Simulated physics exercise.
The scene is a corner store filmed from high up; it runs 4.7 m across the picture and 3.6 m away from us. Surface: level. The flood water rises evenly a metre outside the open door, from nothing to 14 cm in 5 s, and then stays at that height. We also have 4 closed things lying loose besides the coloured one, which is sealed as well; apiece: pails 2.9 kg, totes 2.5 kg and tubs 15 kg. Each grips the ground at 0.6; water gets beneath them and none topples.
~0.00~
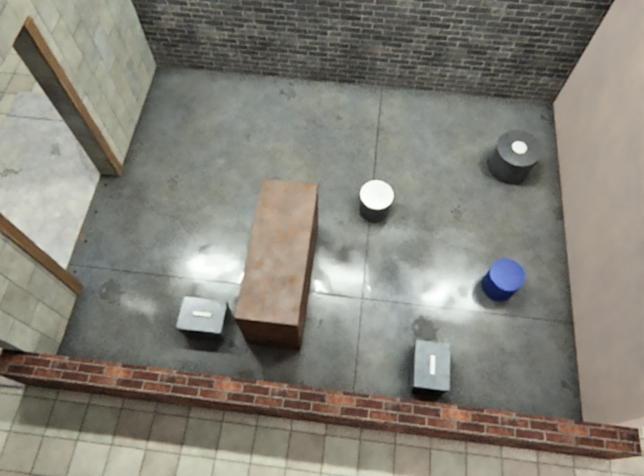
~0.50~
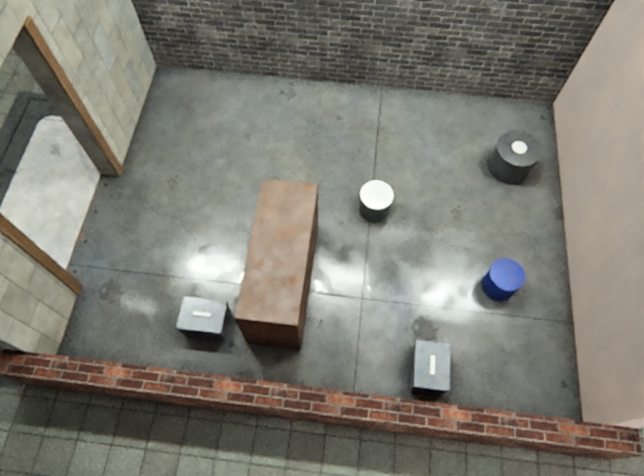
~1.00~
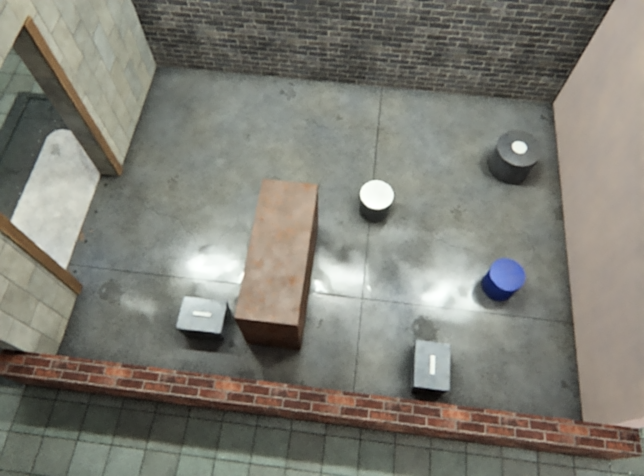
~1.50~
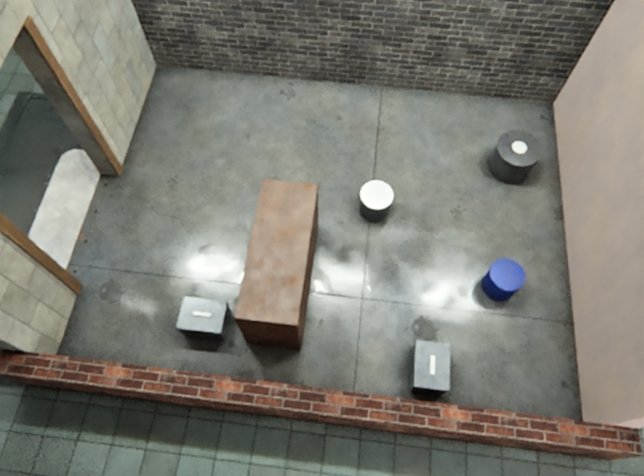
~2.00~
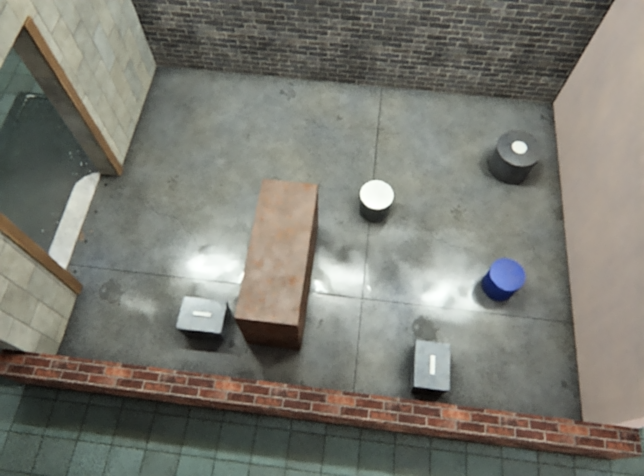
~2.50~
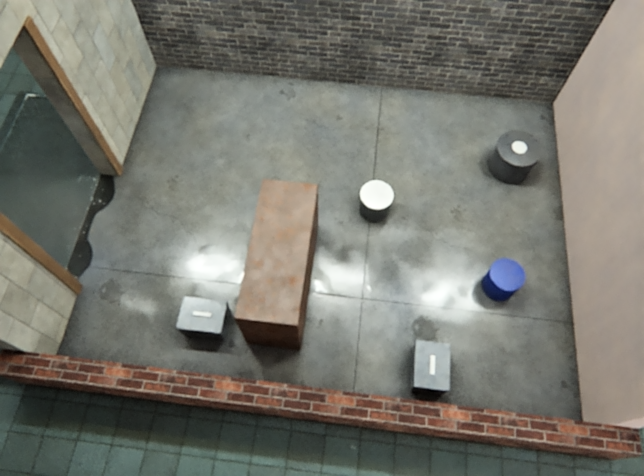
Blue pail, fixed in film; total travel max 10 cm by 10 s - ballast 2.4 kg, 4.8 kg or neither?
The answer is the light one.
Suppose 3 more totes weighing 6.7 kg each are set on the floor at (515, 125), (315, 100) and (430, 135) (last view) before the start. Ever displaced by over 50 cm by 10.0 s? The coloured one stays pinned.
Below the mark, below the mark, below the mark.
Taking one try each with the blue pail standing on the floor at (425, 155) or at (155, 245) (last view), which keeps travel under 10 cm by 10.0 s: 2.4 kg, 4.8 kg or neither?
For the first start you need the heavier one; for the second neither one suffices.
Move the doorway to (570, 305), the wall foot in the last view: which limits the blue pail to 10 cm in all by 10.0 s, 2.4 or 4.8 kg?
Under that setup, neither option succeeds.
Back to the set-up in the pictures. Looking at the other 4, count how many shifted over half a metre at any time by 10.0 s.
Count: 2.
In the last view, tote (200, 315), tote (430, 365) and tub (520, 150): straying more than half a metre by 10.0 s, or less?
Results in sequence: Threshold exceeded; threshold exceeded; threshold not reached.
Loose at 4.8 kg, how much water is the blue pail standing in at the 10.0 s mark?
Close to 2 cm deep.
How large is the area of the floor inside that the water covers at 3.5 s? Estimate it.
Around 1.0 m2 of it.
After 3.5 s the blue pail would be 0 cm from its start with 2.4 kg and 0 cm from its start with 4.8 kg; 0 cm of water round it then.
After 4.5 s the blue pail would be 0 cm from its start with 2.4 kg and 0 cm from its start with 4.8 kg; 0 cm of water round it then.
After 7.0 s the blue pail would be 0 cm from its start with 2.4 kg and 0 cm from its start with 4.8 kg; 0 cm of water round it then.
After 10.0 s the blue pail would be 0 cm from its start with 2.4 kg and 0 cm from its start with 4.8 kg; 2 cm of water round it then.
